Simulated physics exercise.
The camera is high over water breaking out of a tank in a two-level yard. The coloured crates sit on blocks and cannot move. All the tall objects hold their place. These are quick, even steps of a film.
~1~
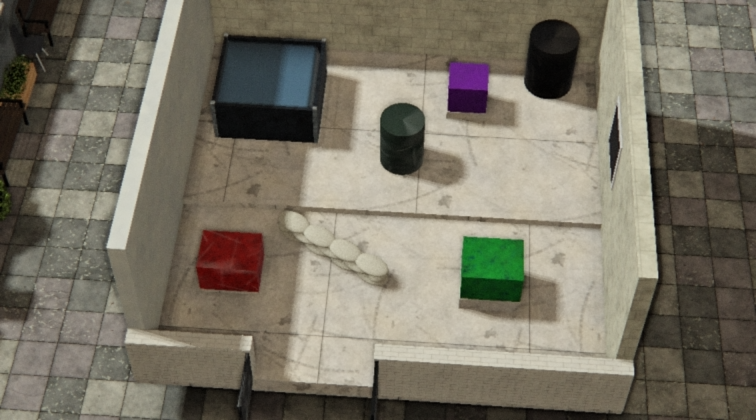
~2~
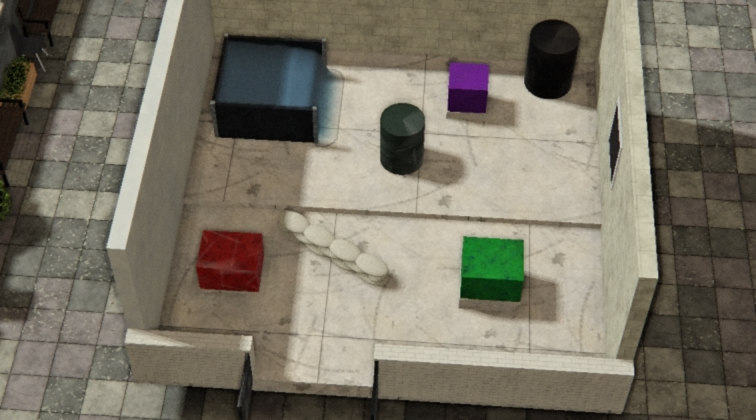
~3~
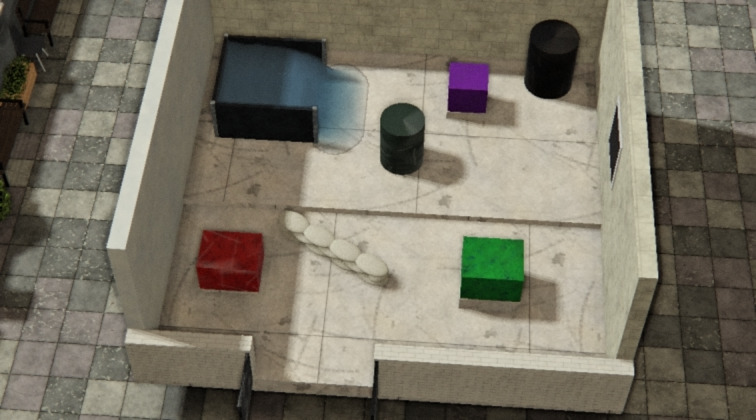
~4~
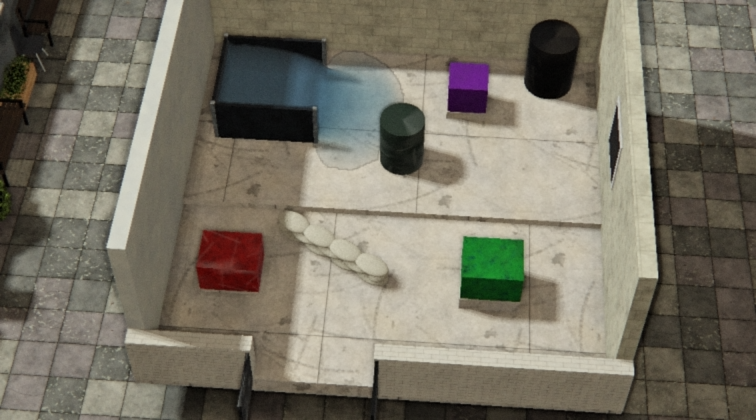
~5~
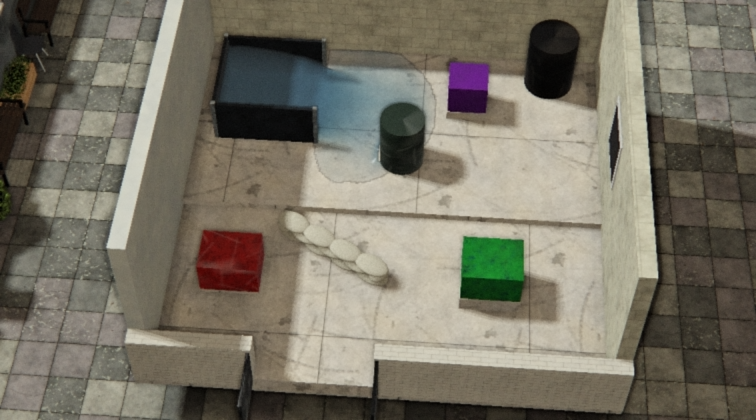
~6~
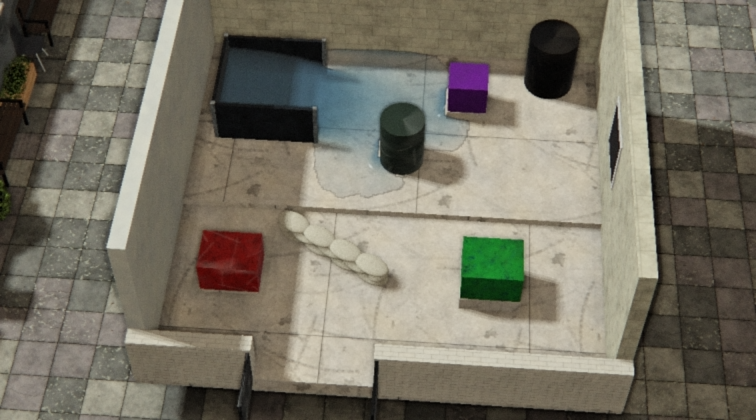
The clip opens on still water in an open dark tank at the upper left of a walled yard, with coloured blocks, dark cylinders and a row of pale sandbag shapes. Water pours out through the tank's right side, spreads across the pale floor, surrounds the green-black cylinder and reaches the purple block.
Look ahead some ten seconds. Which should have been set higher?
One by one: The green crate keeps dry; the purple crate is soaked; the red crate is soaked.
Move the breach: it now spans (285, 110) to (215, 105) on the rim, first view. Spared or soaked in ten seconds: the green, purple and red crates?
The green crate escapes it; the purple crate is spared; the red crate gets wet.
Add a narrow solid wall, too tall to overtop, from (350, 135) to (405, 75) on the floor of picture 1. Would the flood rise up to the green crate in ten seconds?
My reading: The green one keeps dry.
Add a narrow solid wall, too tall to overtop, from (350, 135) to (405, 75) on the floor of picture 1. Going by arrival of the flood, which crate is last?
The one in red.
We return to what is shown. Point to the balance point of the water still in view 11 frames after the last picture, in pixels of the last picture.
Roughly at (408, 118).
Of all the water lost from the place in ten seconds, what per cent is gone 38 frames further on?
I make it 0 per cent.
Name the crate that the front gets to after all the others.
It is the red one.
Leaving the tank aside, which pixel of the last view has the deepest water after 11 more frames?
I would point to (520, 64).
A moment on, water covers 25 % of the floor; the green crate not reached, the purple crate water round its plinth, the red crate not reached.
Next, water covers 45 % of the floor; the green crate water round its plinth, the purple crate water round its plinth, the red crate not reached.
Then, water covers 55 % of the floor; the green crate water round its plinth, the purple crate water round its plinth, the red crate not reached.
Later, water covers 70 % of the floor; the green crate water round its plinth, the purple crate water round its plinth, the red crate water round its plinth.
In the end, water covers 90 % of the floor; the green crate stayed above the water, the purple crate was topped, the red crate was topped.
